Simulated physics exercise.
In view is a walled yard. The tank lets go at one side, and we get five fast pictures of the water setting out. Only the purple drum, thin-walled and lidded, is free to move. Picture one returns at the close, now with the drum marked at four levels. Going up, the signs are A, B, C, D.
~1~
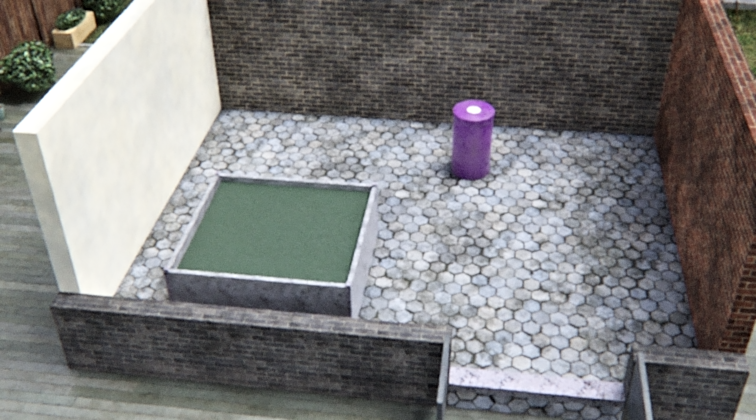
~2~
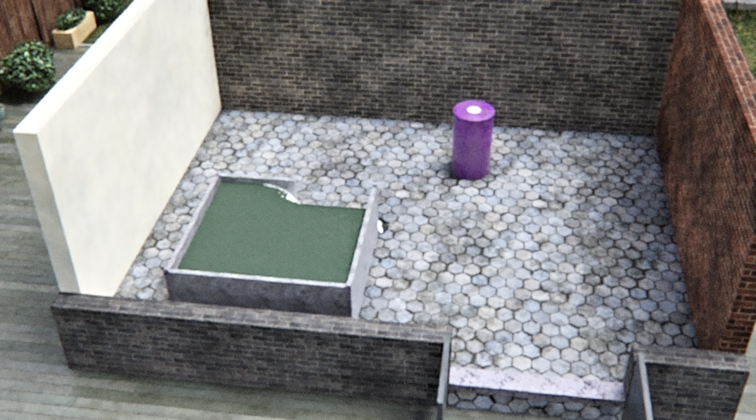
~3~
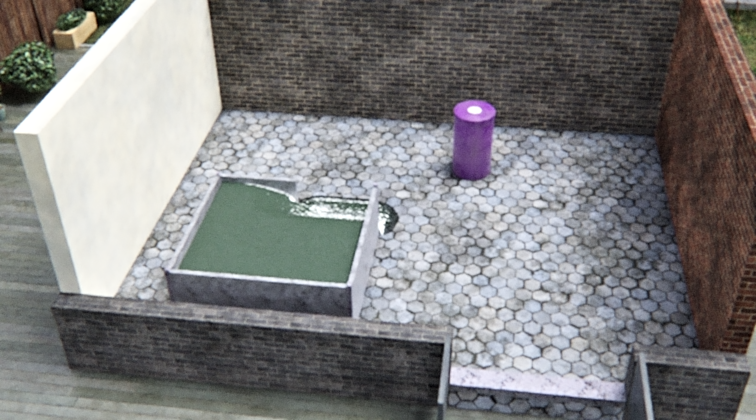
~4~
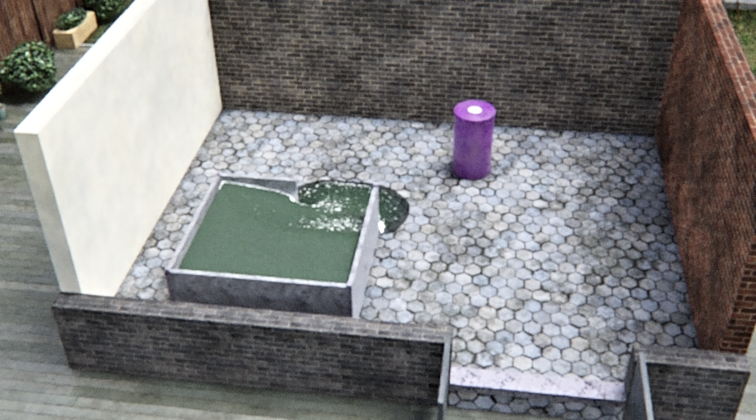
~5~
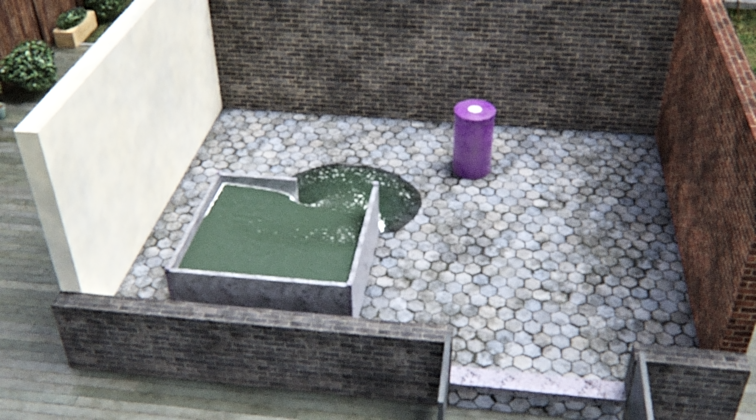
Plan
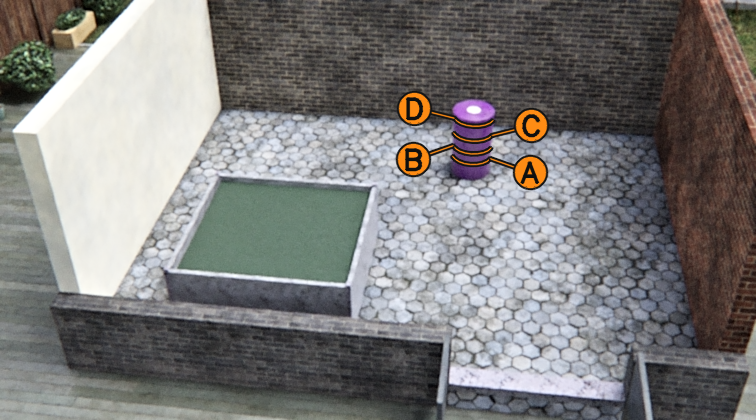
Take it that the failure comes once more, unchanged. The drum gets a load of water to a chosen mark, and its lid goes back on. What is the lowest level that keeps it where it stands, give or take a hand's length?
The answer is mark A.
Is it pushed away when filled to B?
No, not at all.
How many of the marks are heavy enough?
All of the four.
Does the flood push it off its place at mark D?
No, that is safe.
On the marked copy, A at (470, 164); B at (471, 153); C at (472, 141); D at (472, 126); from the bottom up A, B, C, D.
Choosing A, it does not move.
Choosing B, it does not move.
Choosing C, it does not move.
Choosing D, it does not move.
